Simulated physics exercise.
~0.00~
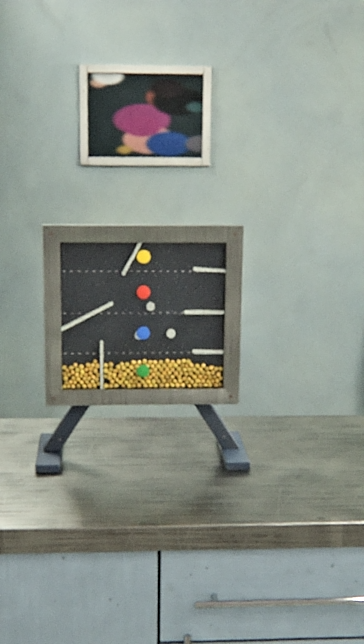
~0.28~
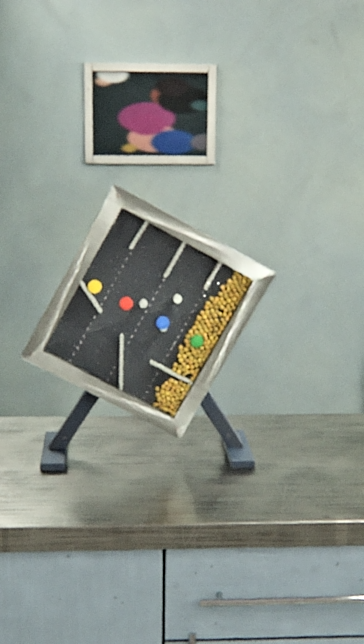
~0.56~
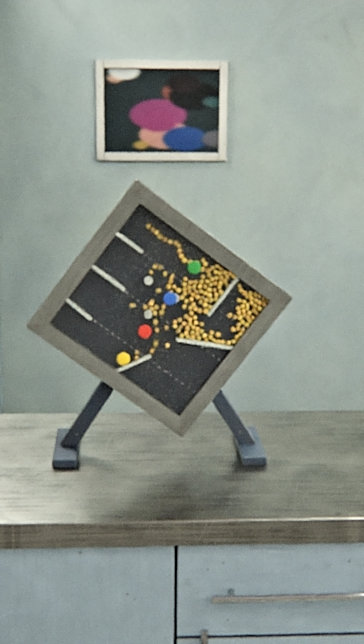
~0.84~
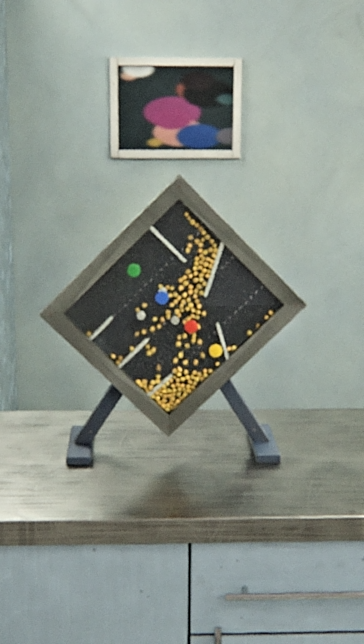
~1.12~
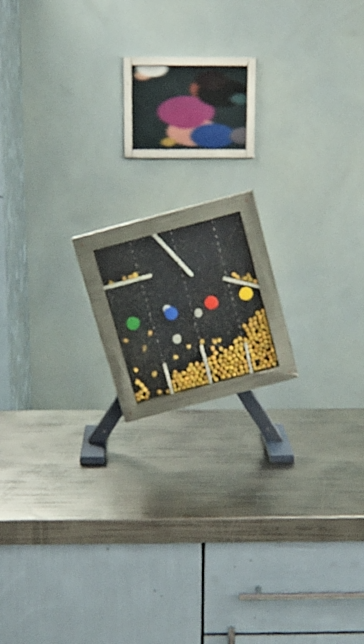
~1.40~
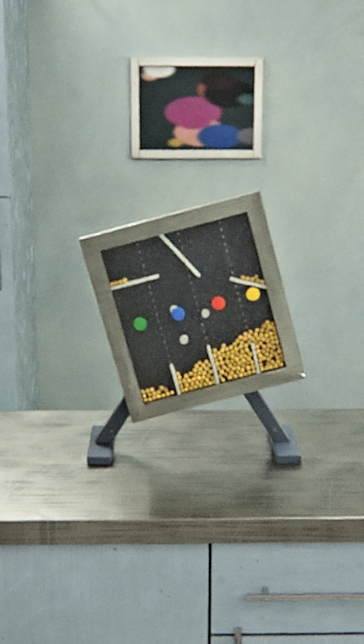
In a room with a pale grey-green wall, seen from straight ahead as the view drifts slightly left, a square grey-framed case stands on dark legs on a wooden counter, below a colourful picture. Yellow, red, blue and green dots run down its black interior, with pale bars around them and small golden beads along the bottom. The case turns anticlockwise, carrying the beads up the right side. Past upside down, they spill across the bars and pour towards the lower corner. It stops tilted, green dot left and yellow right, the beads settled along the bottom, heaped highest at right, a few resting on upper bars.
